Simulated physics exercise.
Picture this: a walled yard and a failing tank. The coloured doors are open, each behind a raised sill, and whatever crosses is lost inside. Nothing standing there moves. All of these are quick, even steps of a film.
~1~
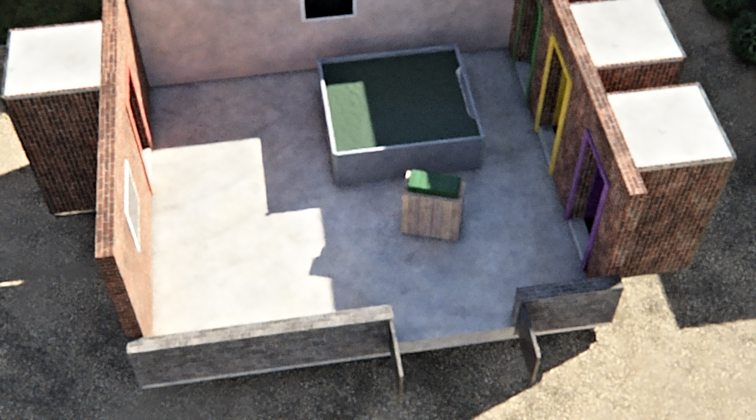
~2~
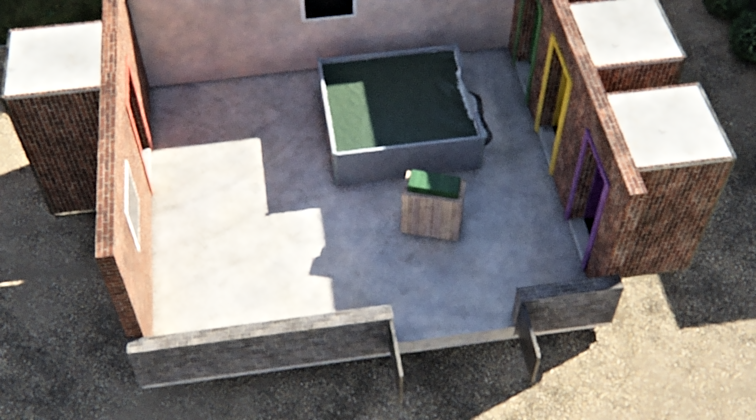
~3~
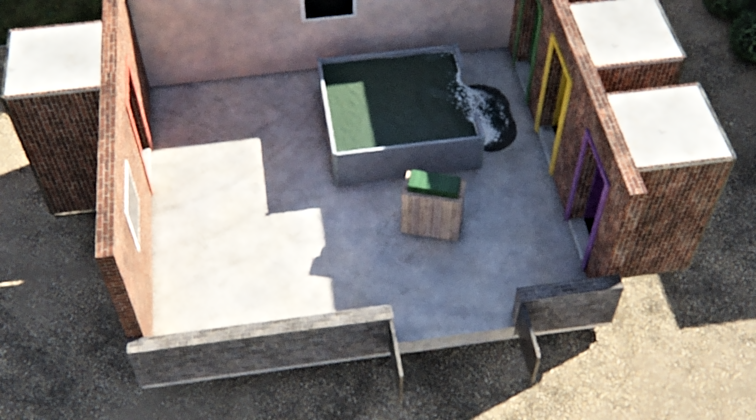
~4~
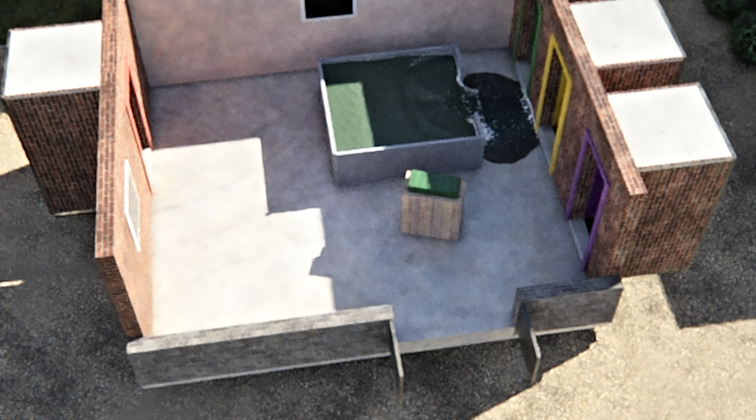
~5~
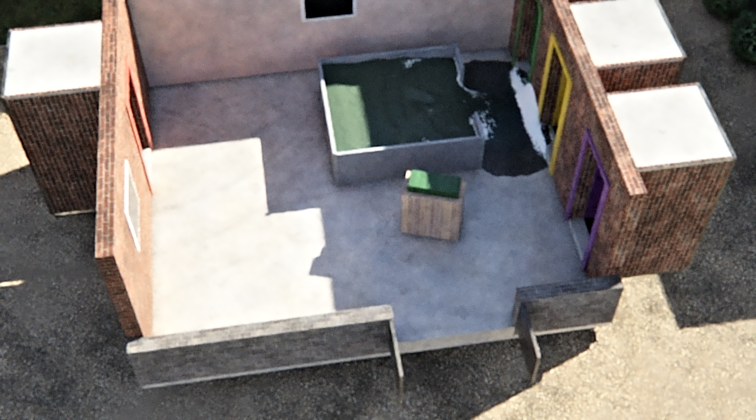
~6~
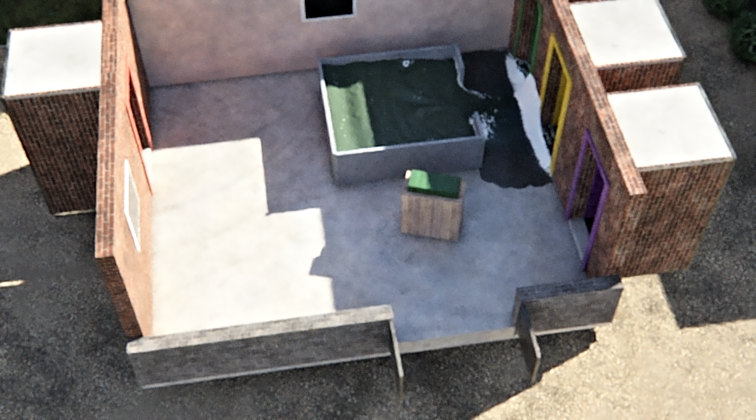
Dark water pouring from the right side of an open tank, spreading across the walled yard floor to the yellow doorway.
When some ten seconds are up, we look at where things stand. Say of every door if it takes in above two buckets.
At the end, green door: Too much gets in there; yellow door: Too much gets in there; purple door: Not too much gets in there; red door: Not too much gets in there.
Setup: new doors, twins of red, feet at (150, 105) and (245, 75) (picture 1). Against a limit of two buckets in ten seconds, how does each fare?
In turn: Is over, keeps below it.
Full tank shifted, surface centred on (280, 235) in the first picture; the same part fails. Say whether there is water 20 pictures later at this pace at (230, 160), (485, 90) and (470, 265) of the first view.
One after the other: Untouched, reached, reached.
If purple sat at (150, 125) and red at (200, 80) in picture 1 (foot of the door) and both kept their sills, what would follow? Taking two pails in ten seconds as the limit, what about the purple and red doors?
Well, the purple door overflows, but the red door falls below the limit.
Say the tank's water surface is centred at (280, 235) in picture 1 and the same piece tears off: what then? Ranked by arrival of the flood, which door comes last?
I'd go with the one in red.
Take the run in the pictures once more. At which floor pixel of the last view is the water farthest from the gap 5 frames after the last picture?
Estimated pixel: (569, 257).
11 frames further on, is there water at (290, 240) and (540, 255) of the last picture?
Going in order, I'd call them bone-dry and drenched.
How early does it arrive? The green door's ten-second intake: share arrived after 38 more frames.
Around 95 in a hundred.
A moment on, water covers 15 % of the floor; the green door far over two buckets in, the yellow door over two buckets in, the purple door wet at the sill, nothing in, the red door not reached.
Next, water covers 25 % of the floor; the green door far over two buckets in, the yellow door over two buckets in, the purple door wet at the sill, nothing in, the red door not reached.
Then, water covers 40 % of the floor; the green door far over two buckets in, the yellow door far over two buckets in, the purple door wet at the sill, nothing in, the red door not reached.
Later, water covers 75 % of the floor; the green door far over two buckets in, the yellow door far over two buckets in, the purple door wet at the sill, nothing in, the red door wet at the sill, nothing in.
In the end, water covers 90 % of the floor; the green door far over two buckets in, the yellow door far over two buckets in, the purple door under two buckets in, the red door wet at the sill, nothing in.
